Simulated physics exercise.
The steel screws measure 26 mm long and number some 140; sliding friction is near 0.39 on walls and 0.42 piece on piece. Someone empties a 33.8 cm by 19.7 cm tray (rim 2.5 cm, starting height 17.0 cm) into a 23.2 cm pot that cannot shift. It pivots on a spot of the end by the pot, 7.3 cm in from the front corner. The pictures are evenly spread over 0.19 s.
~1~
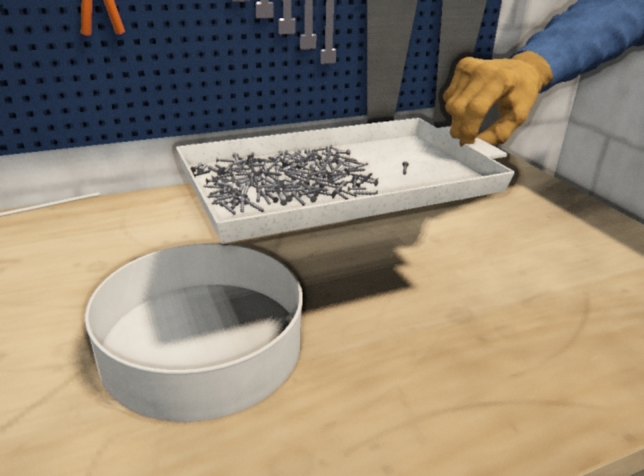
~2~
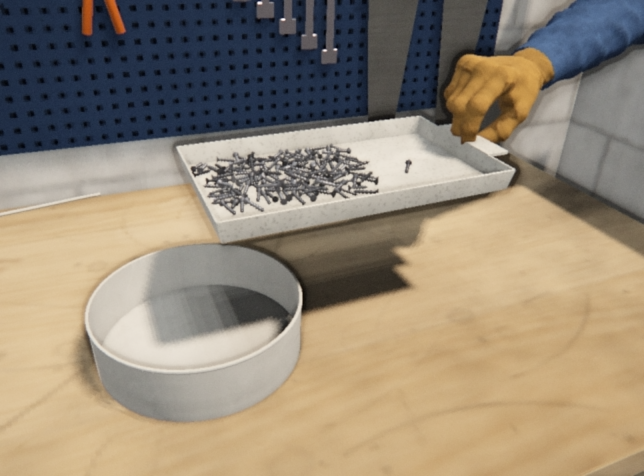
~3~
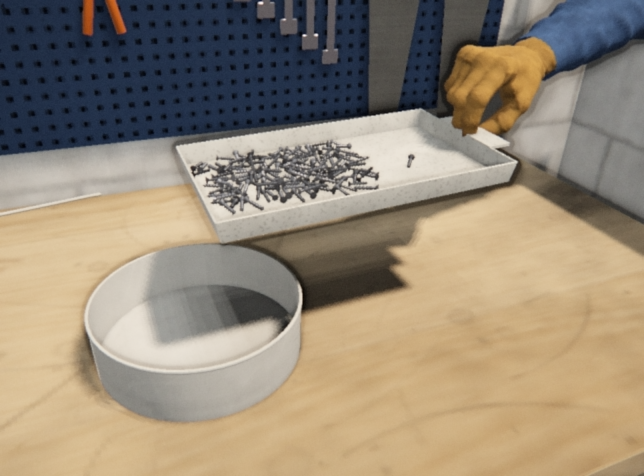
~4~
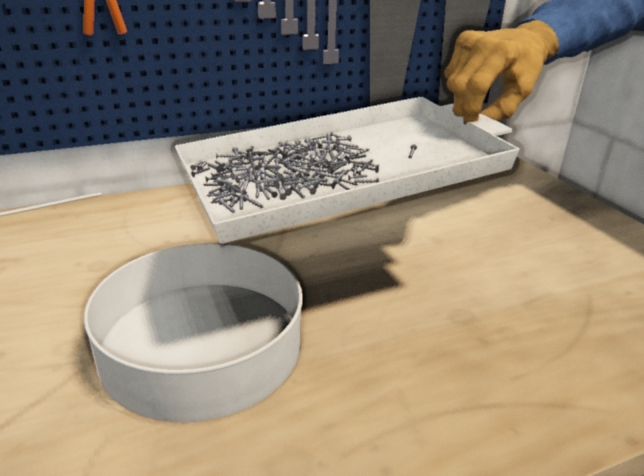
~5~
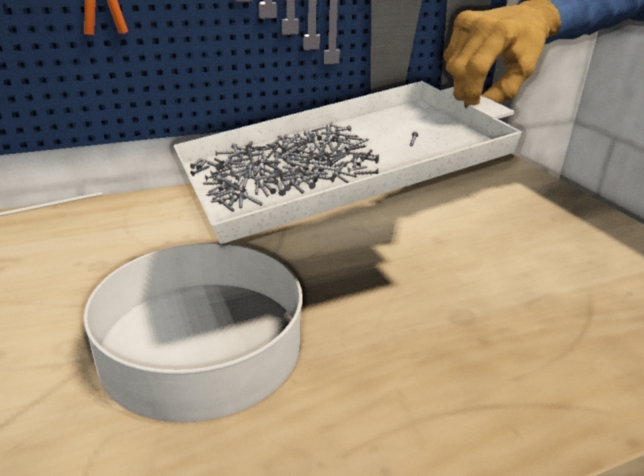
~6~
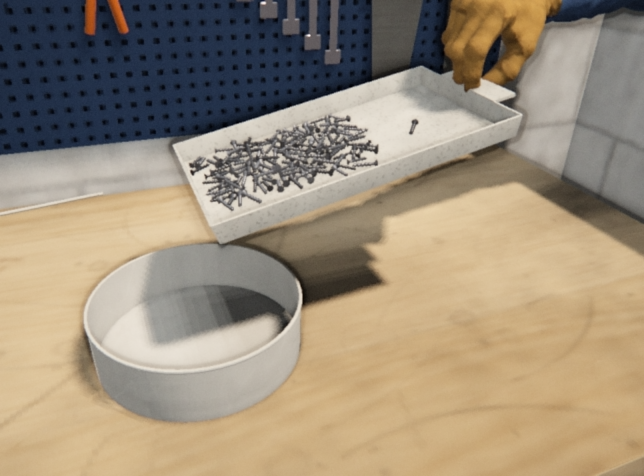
A shallow white tray of steel screws slowly tilted as a gloved hand raised its right end, its left end staying low near a round pot on the wooden bench, the screws barely shifting.
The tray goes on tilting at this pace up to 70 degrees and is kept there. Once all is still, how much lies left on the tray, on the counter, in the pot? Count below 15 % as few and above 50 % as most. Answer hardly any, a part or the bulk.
Tray the bulk, counter hardly any, pot a part.
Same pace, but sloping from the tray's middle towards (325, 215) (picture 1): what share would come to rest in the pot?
About 25 per cent.
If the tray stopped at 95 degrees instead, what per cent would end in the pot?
In that case some 95 per cent.
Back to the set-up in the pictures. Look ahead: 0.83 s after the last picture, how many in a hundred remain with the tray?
About 70 per cent.
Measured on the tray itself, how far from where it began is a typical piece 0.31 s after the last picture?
About 3 cm.
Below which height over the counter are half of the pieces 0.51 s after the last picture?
Roughly 20 cm.
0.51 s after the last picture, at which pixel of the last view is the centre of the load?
Around (197, 177).
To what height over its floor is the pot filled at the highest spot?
Roughly 1.5 cm.
Then, 0.31 s after the last picture, tilt 41 degrees; the tray holds 100 %, the pot 0 %.
Then, 0.51 s after the last picture, tilt 60 degrees; the tray holds 100 %, the pot 0 %.
Then, 0.83 s after the last picture, tilt 70 degrees; the tray holds 70 %, the pot 15 %.
In the end, tray 70 %, counter 0 %, pot 30 %.
